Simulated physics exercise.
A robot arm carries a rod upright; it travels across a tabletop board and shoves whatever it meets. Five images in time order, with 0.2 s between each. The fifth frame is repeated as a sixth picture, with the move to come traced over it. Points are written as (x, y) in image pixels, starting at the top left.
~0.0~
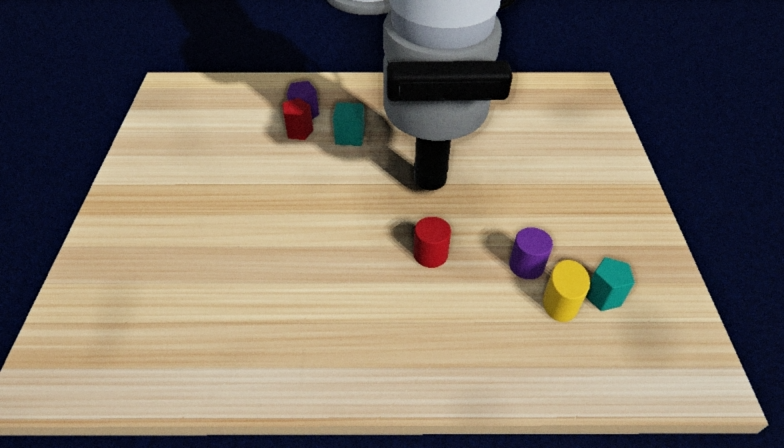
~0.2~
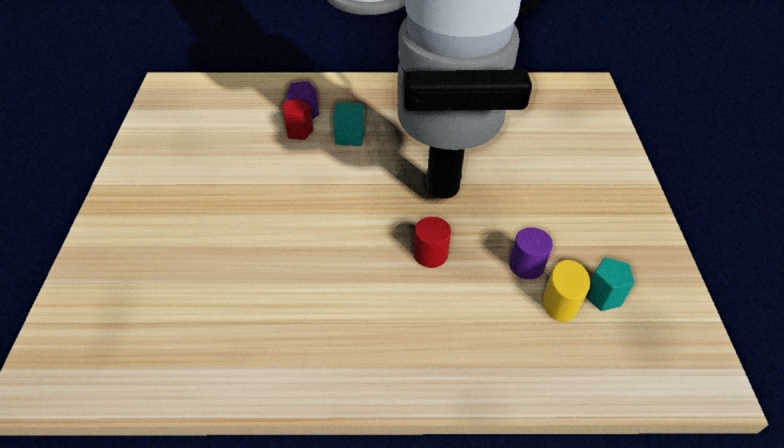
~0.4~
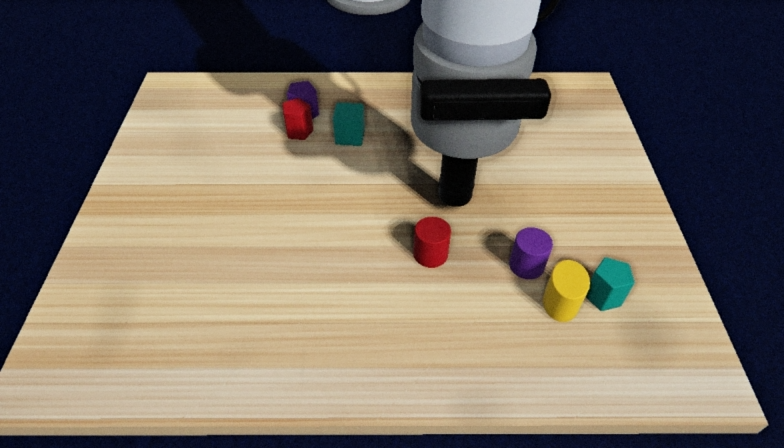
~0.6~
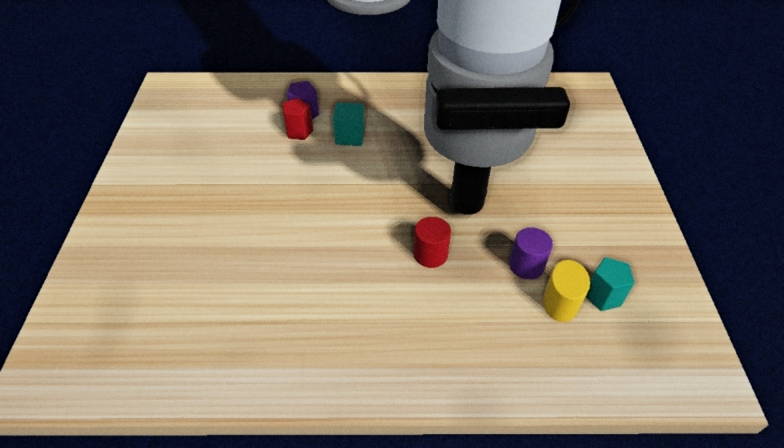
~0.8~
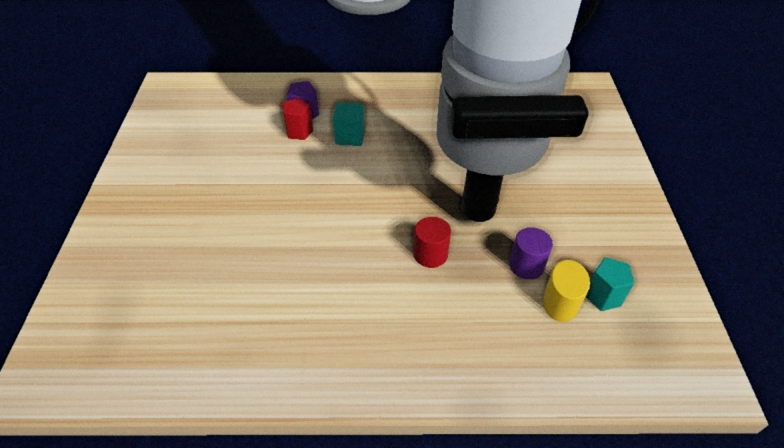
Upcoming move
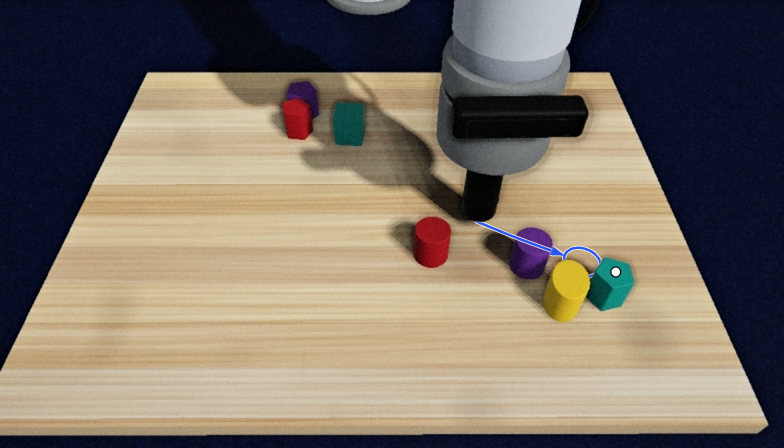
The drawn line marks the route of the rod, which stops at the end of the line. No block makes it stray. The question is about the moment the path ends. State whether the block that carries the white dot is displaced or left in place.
The block that carries the white dot will stay where it stands.
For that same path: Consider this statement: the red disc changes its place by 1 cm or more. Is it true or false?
This is false.
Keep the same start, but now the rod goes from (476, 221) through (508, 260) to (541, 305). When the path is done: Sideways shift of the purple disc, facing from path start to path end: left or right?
Off to the left side.
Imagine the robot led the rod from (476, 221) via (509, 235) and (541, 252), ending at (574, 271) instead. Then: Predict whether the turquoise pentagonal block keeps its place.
At the end, its place is the same.
The drawn path runs from (476, 221) directly to (582, 262); the dot is on the turquoise pentagonal block.
On the path given first. One third of the way, rod (514, 225); nothing pushed yet.
Two thirds of the way, rod (549, 238); purple disc (545, 250).
At the end, rod (587, 251); red disc not moved; purple disc (545, 250); turquoise pentagonal block not moved.
